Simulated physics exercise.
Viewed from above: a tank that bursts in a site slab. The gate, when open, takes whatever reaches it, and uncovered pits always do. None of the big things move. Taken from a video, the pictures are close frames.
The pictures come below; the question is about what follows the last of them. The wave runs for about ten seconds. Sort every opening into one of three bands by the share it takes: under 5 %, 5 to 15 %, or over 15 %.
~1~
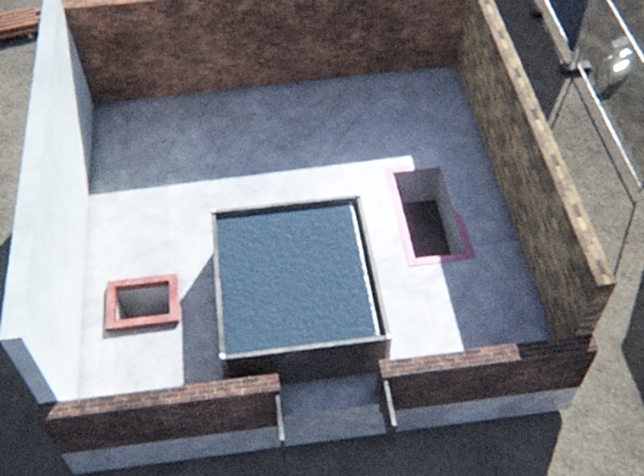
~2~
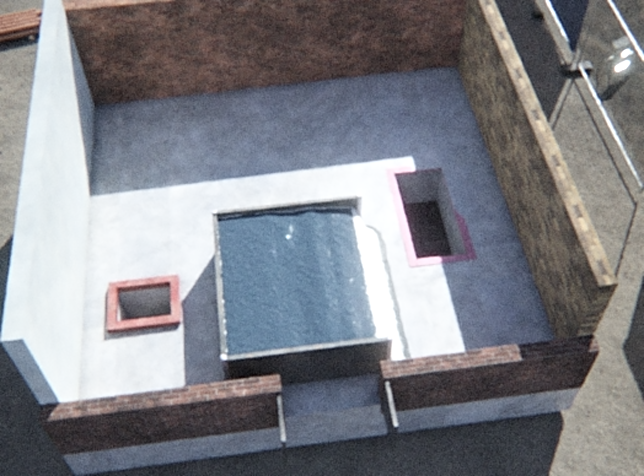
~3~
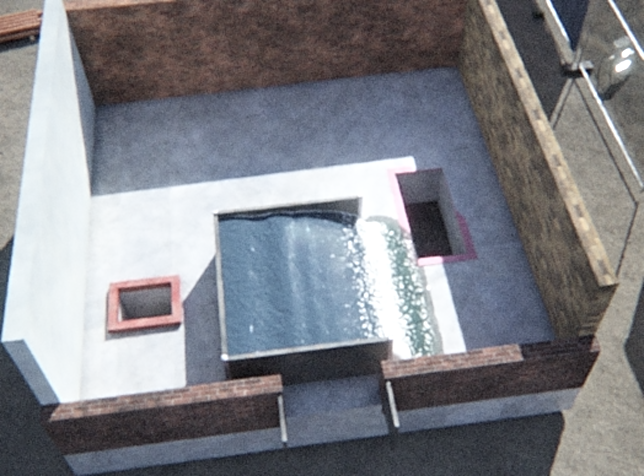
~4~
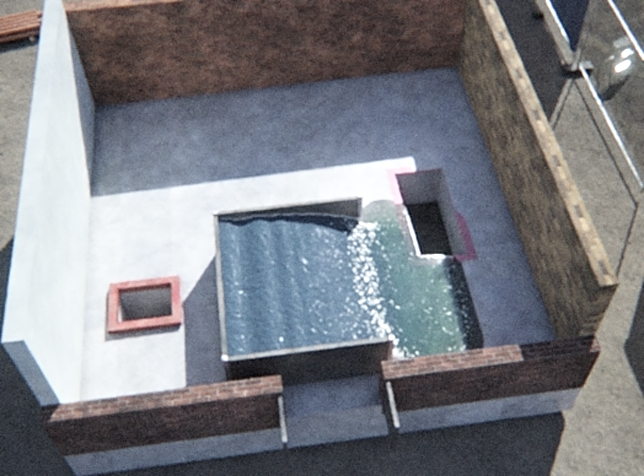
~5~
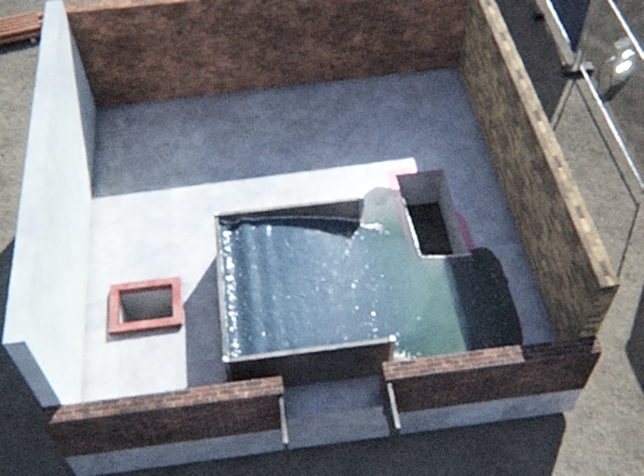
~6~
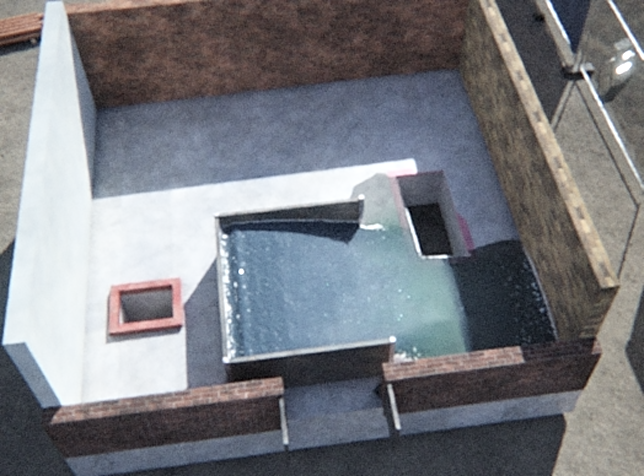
The gate takes under 5 %; the red pit takes under 5 %; the pink pit takes over 15 %.
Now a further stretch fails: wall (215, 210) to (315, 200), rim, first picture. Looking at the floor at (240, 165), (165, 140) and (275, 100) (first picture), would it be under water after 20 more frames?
First point swamped, second point swamped, third point swamped.
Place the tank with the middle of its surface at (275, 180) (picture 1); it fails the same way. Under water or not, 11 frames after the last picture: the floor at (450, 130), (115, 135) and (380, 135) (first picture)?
Going through the three spots, I'd say swamped, high and dry, swamped.
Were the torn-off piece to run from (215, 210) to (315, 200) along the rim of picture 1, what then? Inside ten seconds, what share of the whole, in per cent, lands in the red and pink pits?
For red it's about 6 per cent, and for pink about 14 per cent.
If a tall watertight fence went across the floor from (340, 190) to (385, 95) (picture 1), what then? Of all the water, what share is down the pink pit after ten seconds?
Share for pink - 60 in a hundred.
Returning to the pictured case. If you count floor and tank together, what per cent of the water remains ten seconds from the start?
Estimate: Near 38 %.
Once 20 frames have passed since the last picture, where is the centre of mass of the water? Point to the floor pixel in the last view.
At roughly (402, 285).
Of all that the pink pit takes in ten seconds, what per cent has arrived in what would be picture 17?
About 35 per cent.
A moment on, water covers 20 % of the floor; the gate 0 %, the red pit 0 %, the pink pit 12 %.
Next, water covers 25 % of the floor; the gate 0 %, the red pit 0 %, the pink pit 20 %.
Then, water covers 35 % of the floor; the gate 0 %, the red pit 0 %, the pink pit 36 %.
Later, water covers 65 % of the floor; the gate 2 %, the red pit 0 %, the pink pit 50 %.
In the end, water covers 80 % of the floor; the gate 3 %, the red pit 0 %, the pink pit 59 %.
